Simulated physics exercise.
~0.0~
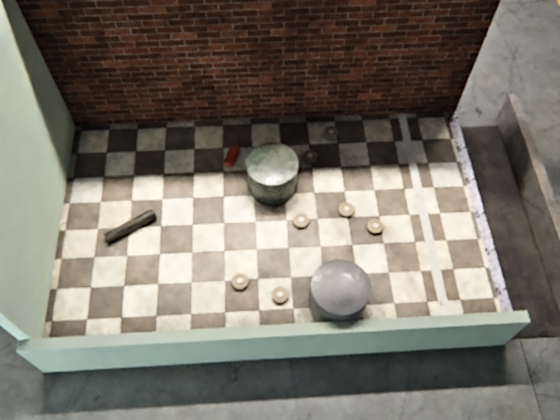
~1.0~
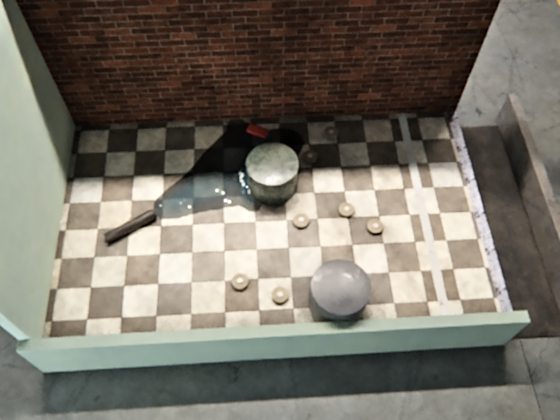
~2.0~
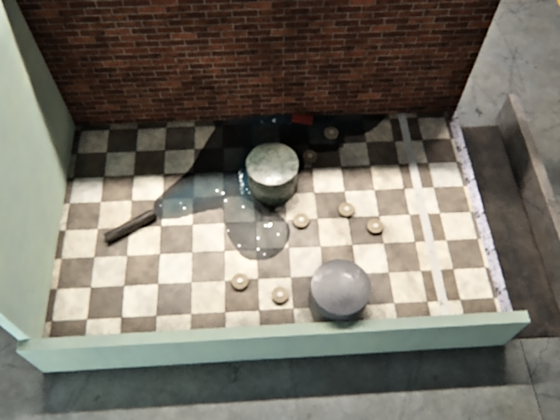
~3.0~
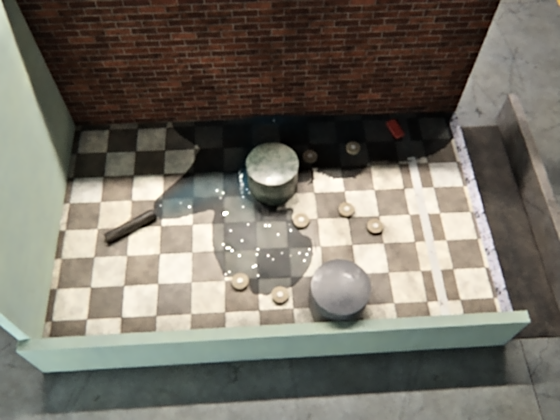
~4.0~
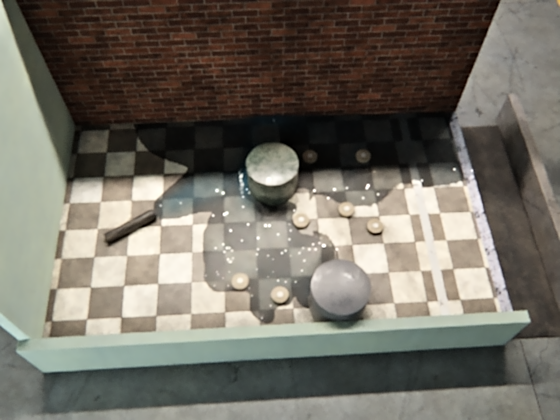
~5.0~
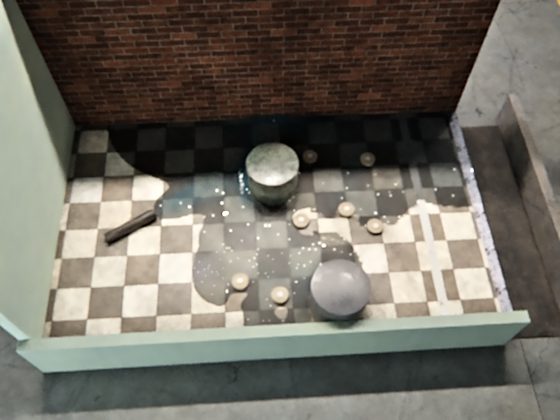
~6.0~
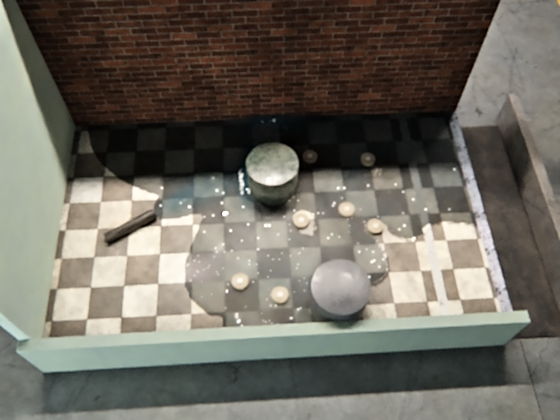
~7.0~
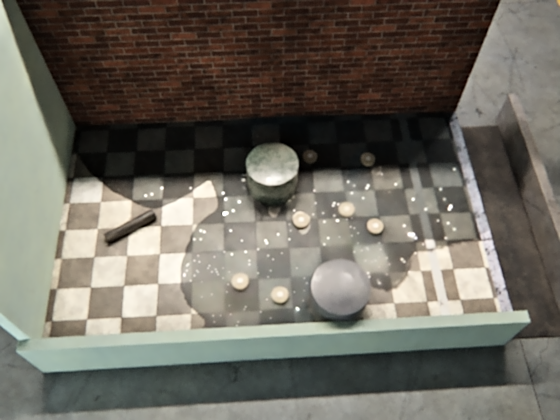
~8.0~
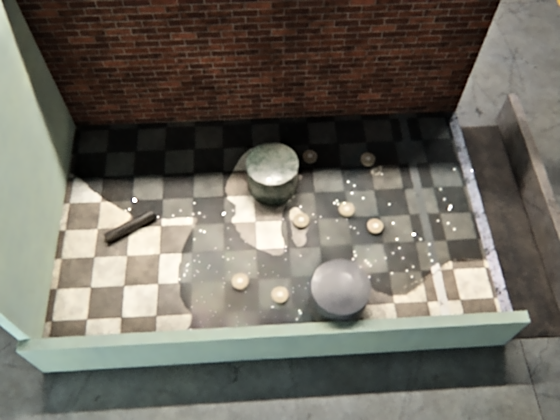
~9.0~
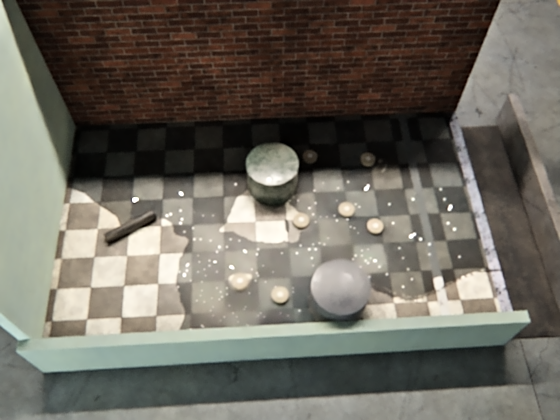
Water spreading across a checkered floor, carrying a small red block right and out of view, while pale discs remain scattered.
